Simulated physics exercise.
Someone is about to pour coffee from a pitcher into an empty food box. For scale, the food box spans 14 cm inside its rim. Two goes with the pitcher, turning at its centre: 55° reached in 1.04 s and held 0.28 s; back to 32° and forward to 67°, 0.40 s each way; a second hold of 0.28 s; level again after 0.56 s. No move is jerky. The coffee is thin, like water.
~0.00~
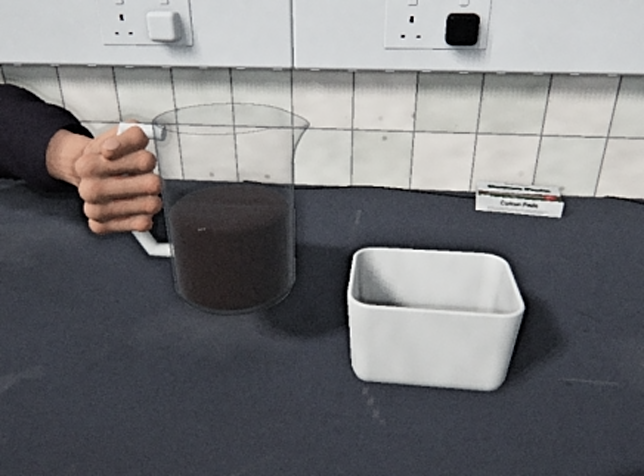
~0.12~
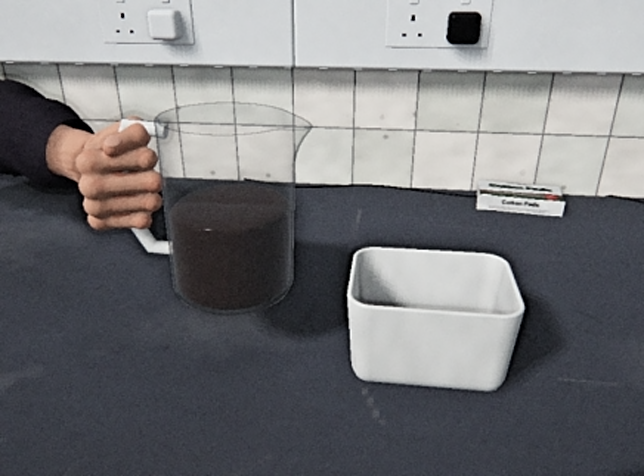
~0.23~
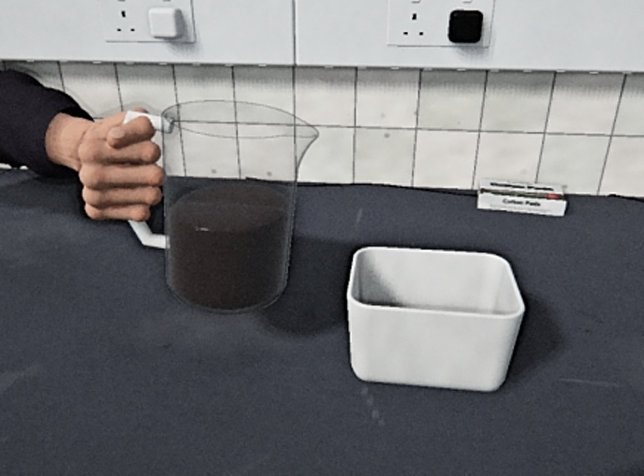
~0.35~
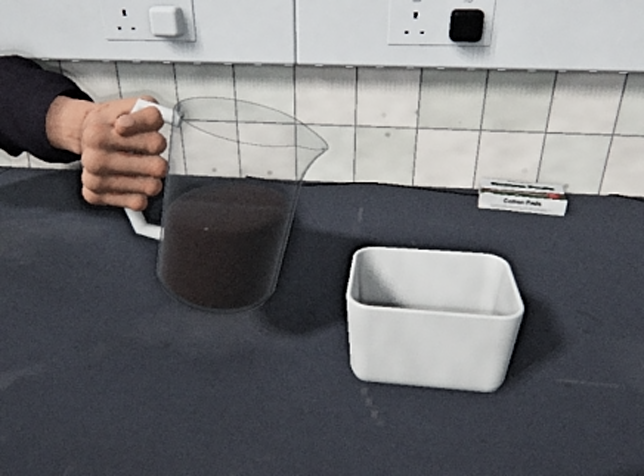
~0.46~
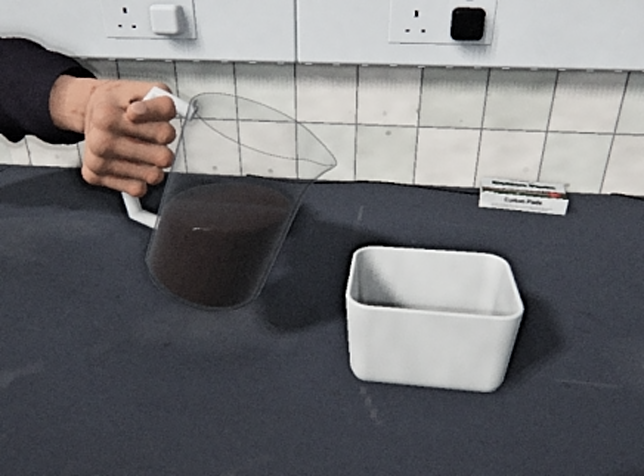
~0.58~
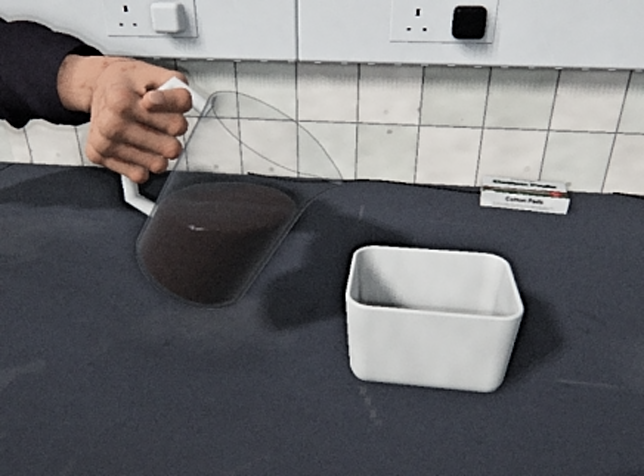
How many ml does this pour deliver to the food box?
About 180 ml.
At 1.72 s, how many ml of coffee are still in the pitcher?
Close to 650 ml.
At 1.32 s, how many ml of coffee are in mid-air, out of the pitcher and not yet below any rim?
Close to 5 ml.
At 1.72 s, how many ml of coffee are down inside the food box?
Close to 25 ml.
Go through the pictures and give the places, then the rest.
Tilt 0°; pouring edge (309, 123); surface from (176, 201) to (291, 205); the food box's rim runs from (353, 276) to (514, 285), in the first frame.
Tilt 2°; pouring edge (311, 125); surface from (176, 201) to (290, 205), in the second frame.
Tilt 6°; pouring edge (319, 133); surface from (176, 200) to (291, 205), in the third frame.
Tilt 14°; pouring edge (328, 146); surface from (173, 200) to (291, 206), in the fourth frame.
Tilt 23°; pouring edge (337, 163); surface from (170, 203) to (294, 206), in the fifth frame.
Tilt 32°; pouring edge (343, 182); surface from (156, 213) to (297, 207), in the sixth frame.
Then, 1.32 s in, the tilt is 55° and the food box has 20 ml, the pitcher 655 ml, and 0 ml is on the work surface.
Then, 1.72 s in, the tilt is 32° and the food box has 25 ml, the pitcher 650 ml, and 0 ml is on the work surface.
Then, 2.40 s in, the tilt is 67° and the food box has 115 ml, the pitcher 530 ml, and 0 ml is on the work surface.
Then, 2.80 s in, the tilt is 13° and the food box has 180 ml, the pitcher 495 ml, and 0 ml is on the work surface.
Finally, the food box has 180 ml, the pitcher 495 ml, and 5 ml is on the work surface.
